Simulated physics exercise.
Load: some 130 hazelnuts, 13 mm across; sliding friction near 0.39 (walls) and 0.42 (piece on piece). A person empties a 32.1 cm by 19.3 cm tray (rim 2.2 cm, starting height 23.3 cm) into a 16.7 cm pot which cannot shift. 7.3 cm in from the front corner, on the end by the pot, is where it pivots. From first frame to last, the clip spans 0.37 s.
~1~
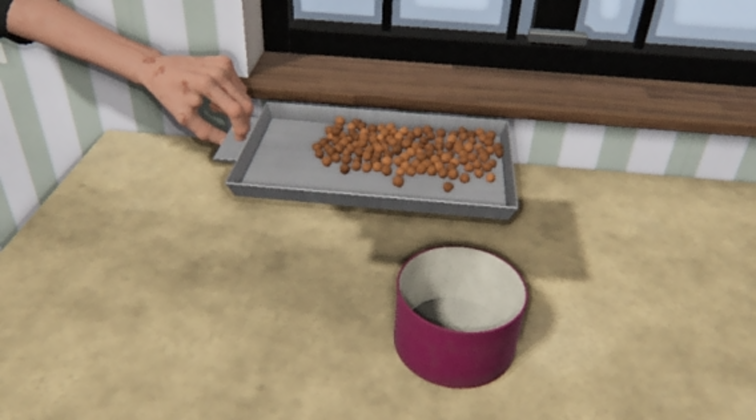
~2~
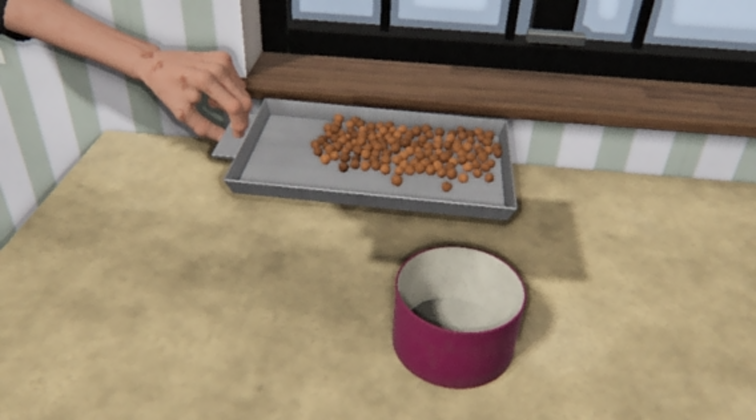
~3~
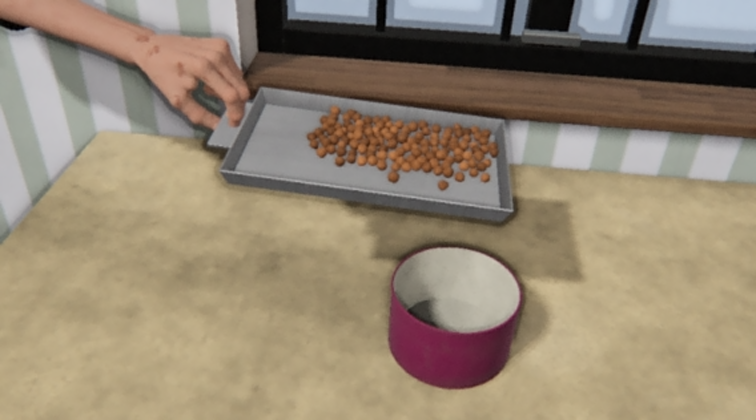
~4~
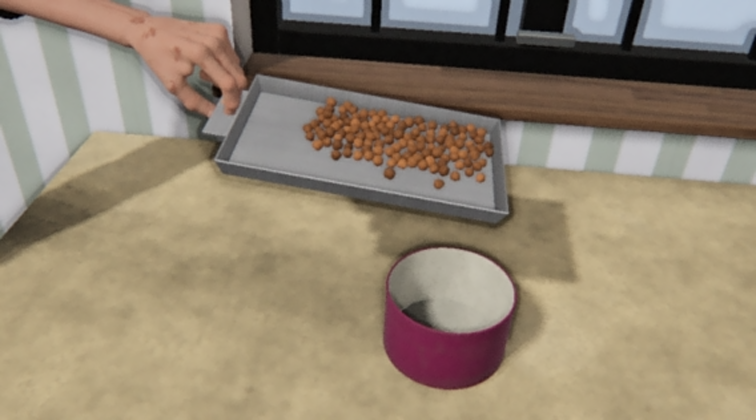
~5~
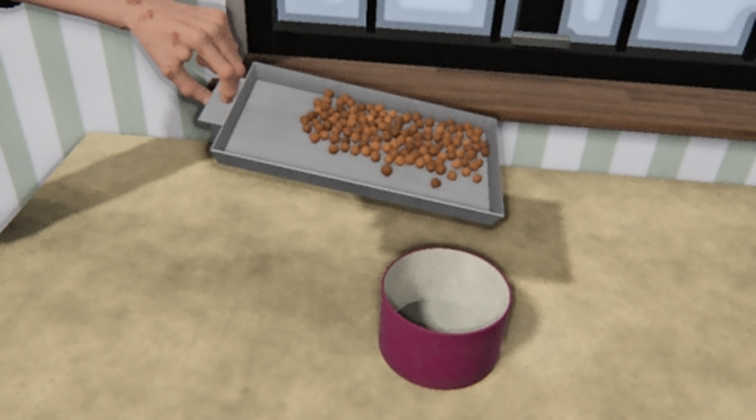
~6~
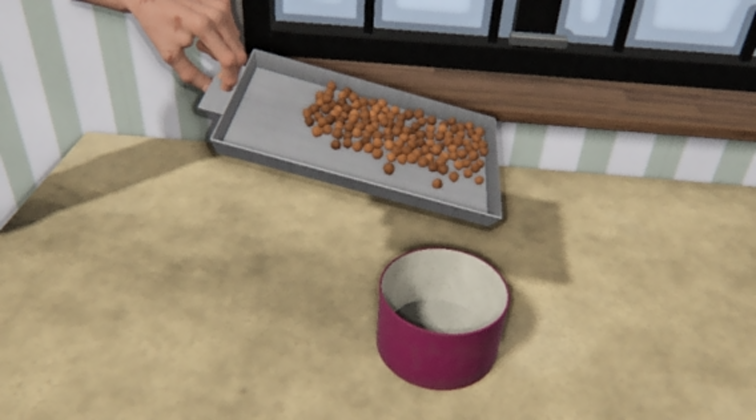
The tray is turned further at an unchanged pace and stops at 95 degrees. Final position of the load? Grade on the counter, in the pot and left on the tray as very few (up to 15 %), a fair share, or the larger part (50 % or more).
Counter: The larger part; pot: A fair share; left on the tray: Very few.
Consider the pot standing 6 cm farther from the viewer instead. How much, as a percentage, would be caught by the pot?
In that setup it would come to near 0 per cent.
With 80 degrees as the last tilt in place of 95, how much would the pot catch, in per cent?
About 25 in a hundred would end up in the pot.
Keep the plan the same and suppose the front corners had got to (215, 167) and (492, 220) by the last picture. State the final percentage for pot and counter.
That works out as pot 90 and counter 10.
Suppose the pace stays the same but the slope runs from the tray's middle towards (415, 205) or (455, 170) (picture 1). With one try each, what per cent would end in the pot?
That would be close to 95 per cent, then close to 0 per cent.
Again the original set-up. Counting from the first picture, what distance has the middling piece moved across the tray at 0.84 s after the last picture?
By then it sits near 9 cm from where it began.
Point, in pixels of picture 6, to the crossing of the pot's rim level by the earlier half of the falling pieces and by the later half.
First near (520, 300), later near (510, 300).
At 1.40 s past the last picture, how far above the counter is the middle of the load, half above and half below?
Roughly 24 centimetres, give or take.
Then, 0.84 s after the last picture, tilt 52 degrees; the tray holds 100 %, the pot 0 %.
Then, 1.40 s after the last picture, tilt 77 degrees; the tray holds 65 %, the pot 0 %.
Then, 2.01 s after the last picture, tilt 95 degrees; the tray holds 0 %, the pot 25 %.
In the end, counter 75 %, pot 25 %, tray 0 %.
